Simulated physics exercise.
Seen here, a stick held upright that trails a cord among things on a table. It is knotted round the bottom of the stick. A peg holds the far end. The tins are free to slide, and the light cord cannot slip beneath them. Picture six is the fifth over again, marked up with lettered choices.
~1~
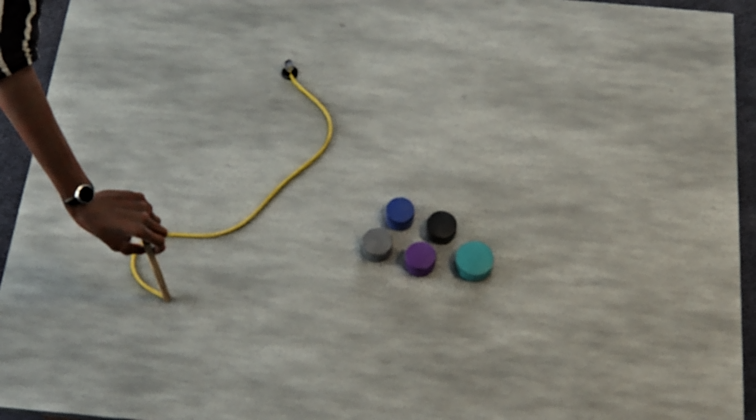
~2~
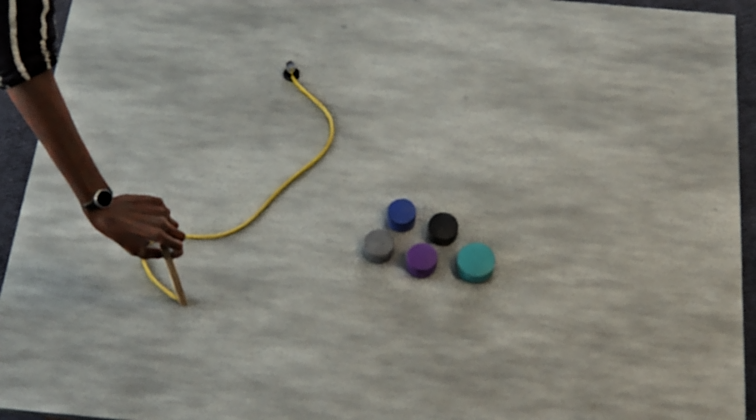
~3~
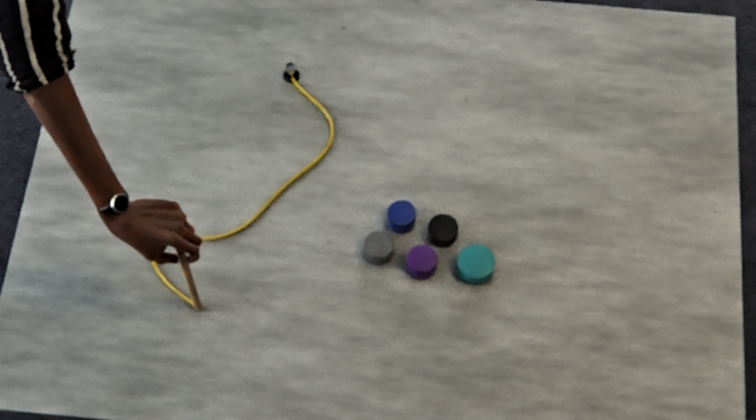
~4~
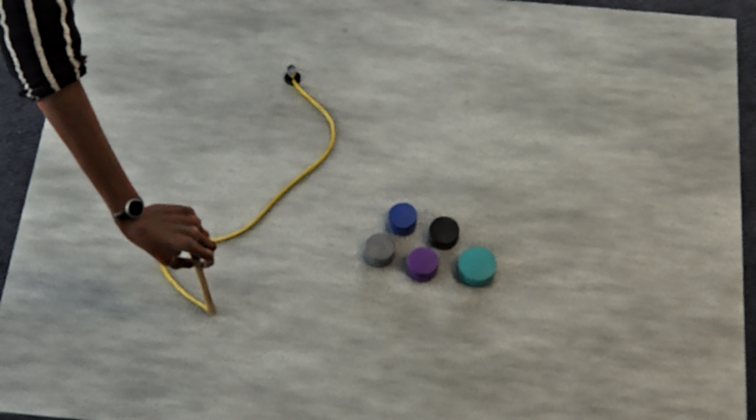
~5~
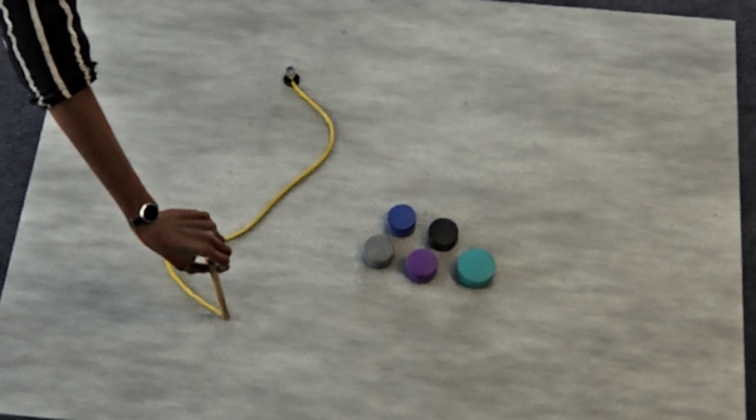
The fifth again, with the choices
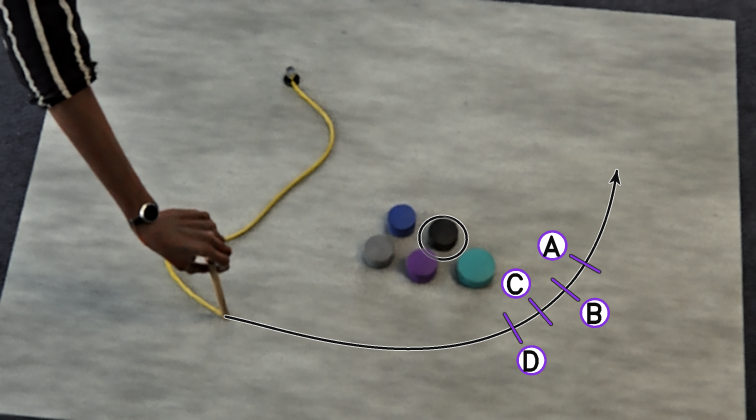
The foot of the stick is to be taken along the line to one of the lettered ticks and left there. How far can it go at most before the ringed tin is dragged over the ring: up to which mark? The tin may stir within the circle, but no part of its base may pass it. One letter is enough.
It can go as far as B.
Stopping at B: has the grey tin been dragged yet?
By then, yes.
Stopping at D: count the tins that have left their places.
By then, none.
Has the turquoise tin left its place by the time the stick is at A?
By then, yes.
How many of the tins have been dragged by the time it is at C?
The count is none.
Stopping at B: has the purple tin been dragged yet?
Yes.
On the copy, A at (585, 264); B at (565, 290); C at (540, 312); D at (513, 328); the ring at (443, 238); the route from (226, 317) via (480, 340) to (617, 171).
On B. First, foot of the stick (348, 345); black tin (443, 235).
Then, foot of the stick (477, 341); black tin (443, 235).
Finally, foot of the stick (565, 290); purple tin (429, 256); grey tin (406, 238); black tin (444, 233); blue tin (407, 211); the black tin is still in its ring.
By contrast, A drags the ringed tin to (454, 218); C is safe but short; D is safe but short.
